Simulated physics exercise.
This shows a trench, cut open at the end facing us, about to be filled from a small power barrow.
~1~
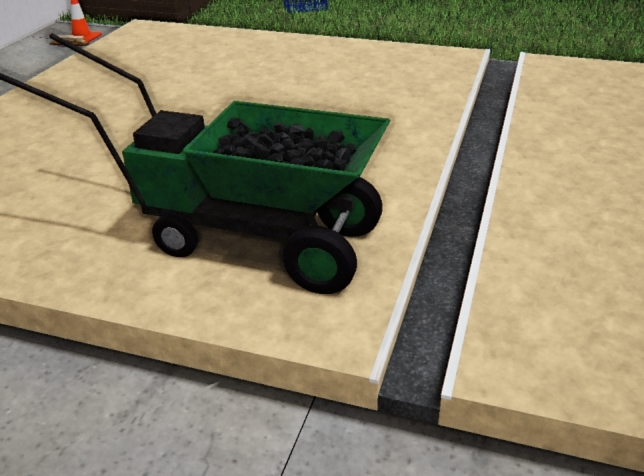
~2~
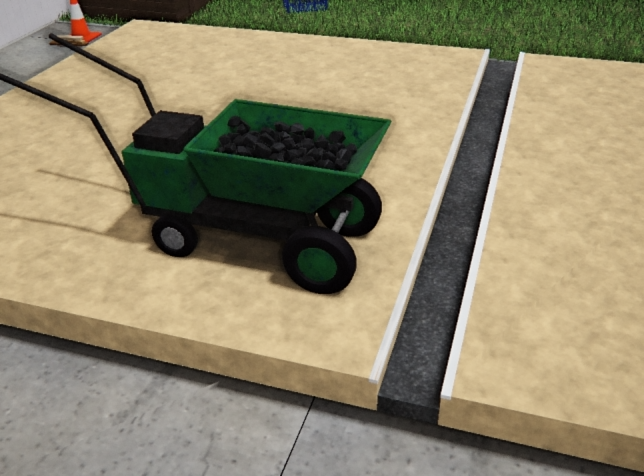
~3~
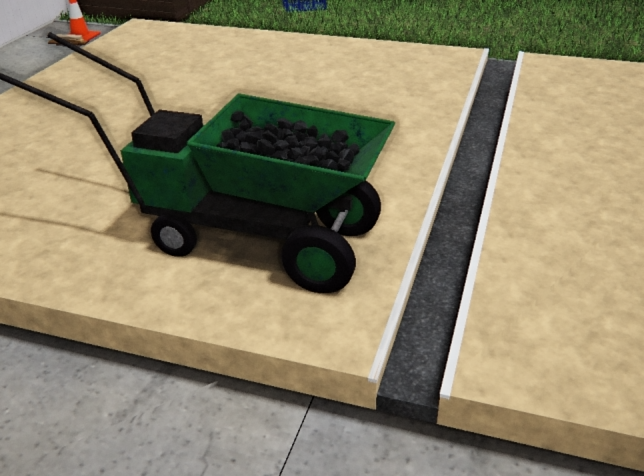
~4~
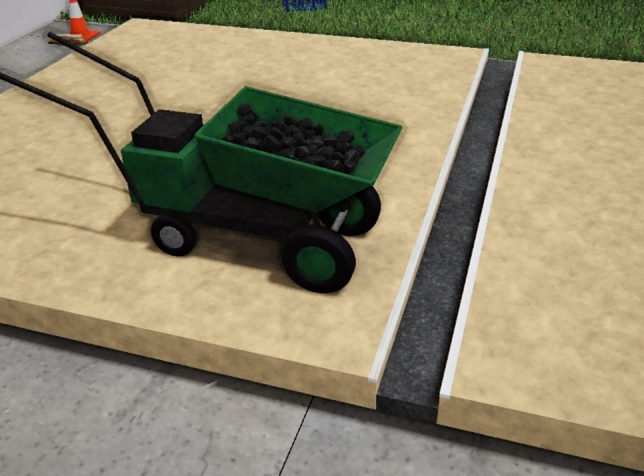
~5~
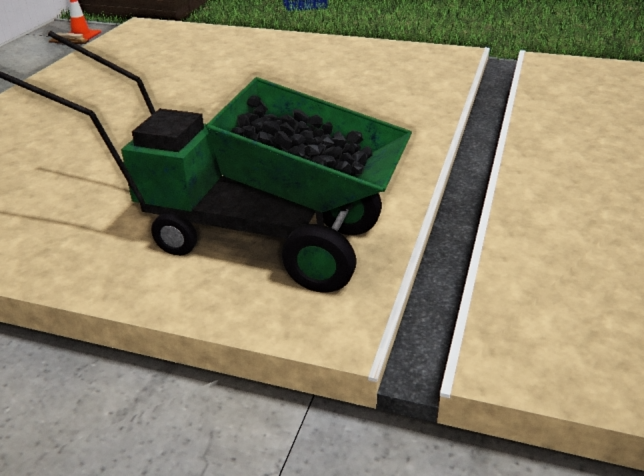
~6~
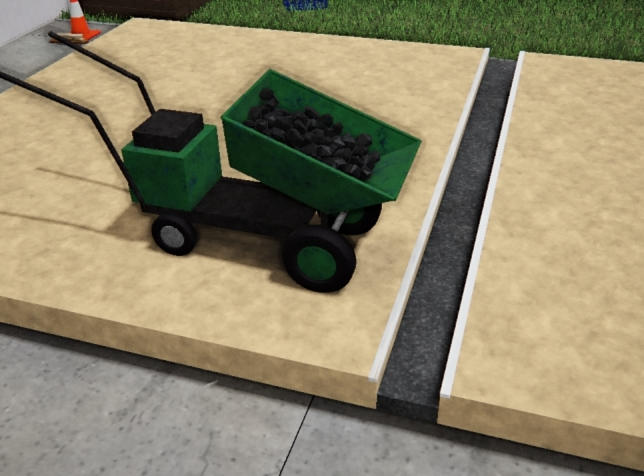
Green skip of a small power barrow, loaded with black lumps, tilting gradually forward to the right beside a narrow dark trench.
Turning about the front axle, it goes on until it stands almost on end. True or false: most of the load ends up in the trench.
False.
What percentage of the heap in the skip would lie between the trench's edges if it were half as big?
Close to 60 in a hundred.
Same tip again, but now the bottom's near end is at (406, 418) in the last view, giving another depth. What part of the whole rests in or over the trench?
Around 60 per cent.
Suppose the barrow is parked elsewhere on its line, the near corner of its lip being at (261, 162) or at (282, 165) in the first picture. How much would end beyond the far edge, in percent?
In order, 0 % followed by 0 %.
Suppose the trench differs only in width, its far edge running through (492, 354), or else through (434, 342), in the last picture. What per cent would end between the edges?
You'd get 80 in a hundred the first time and 10 in a hundred the second.
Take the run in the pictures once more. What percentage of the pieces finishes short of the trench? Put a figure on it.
Roughly 0 percent of the pieces, I think.
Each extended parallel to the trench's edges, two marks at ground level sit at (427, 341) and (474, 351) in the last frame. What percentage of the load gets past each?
In order: Near 60 %, then 30 %.
Soon after the last picture, skip tipped steeply; all in the skip.
A little later, skip tipped right over; about two thirds in the skip; about a quarter in or heaped over the trench; about a quarter beyond it; a stray few falling.
Later still, skip tipped right over; about a quarter in the skip; about a third in or heaped over the trench; about half beyond it.
At rest, skip tipped right over; about a quarter in the skip; about a third in or heaped over the trench; about half beyond it.
